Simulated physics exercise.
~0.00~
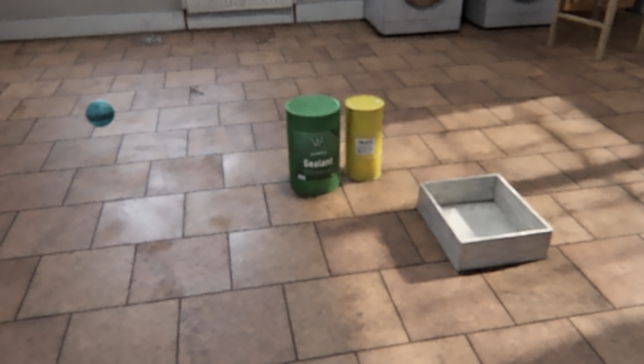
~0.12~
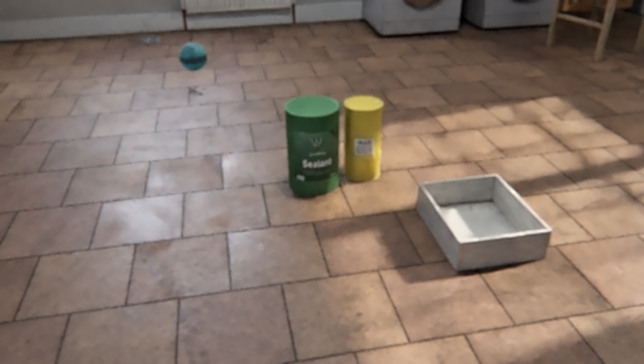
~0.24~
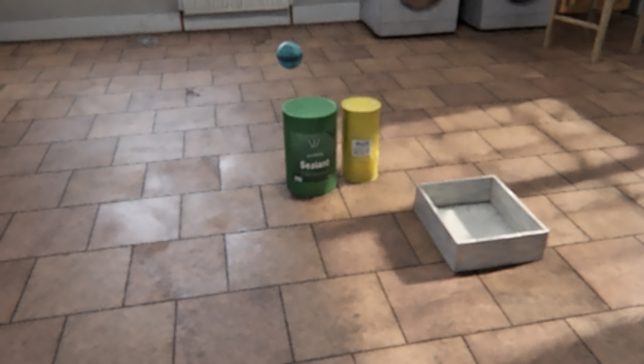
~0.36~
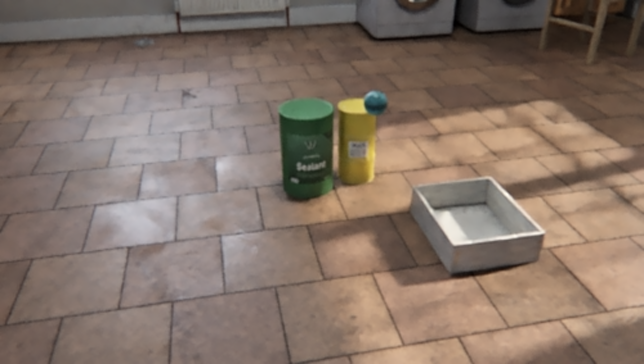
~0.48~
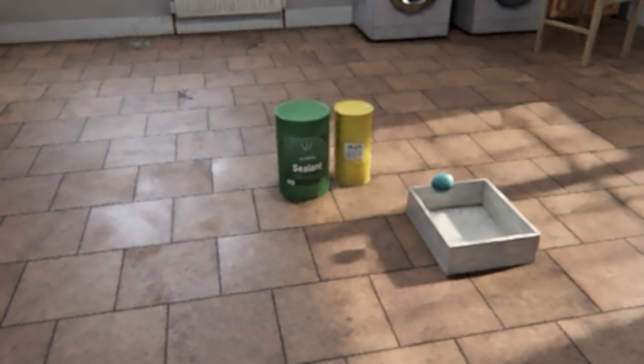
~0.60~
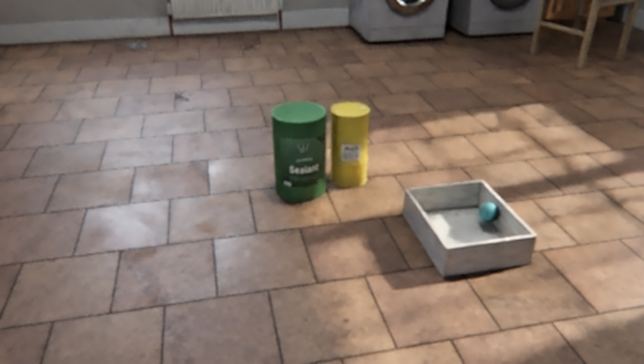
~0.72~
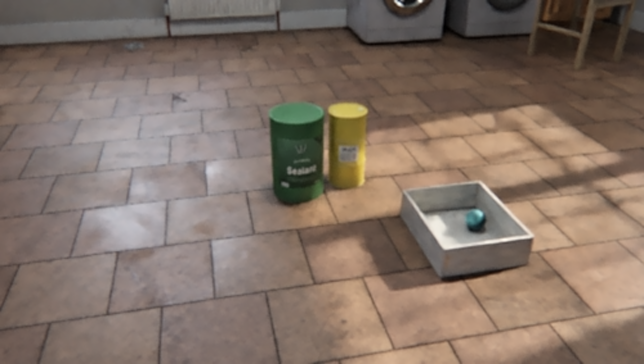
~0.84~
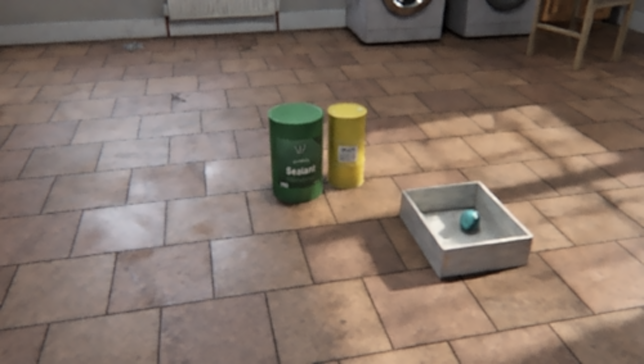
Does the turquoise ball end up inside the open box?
Yes, the turquoise ball drops into the box and is still inside it at the end.
In the video, a turquoise ball flies rightward over a tiled floor, arcing above a green pail and a yellow canister, then drops into an open grey box, shifts slightly left inside it and ends up there while the two containers remain standing.
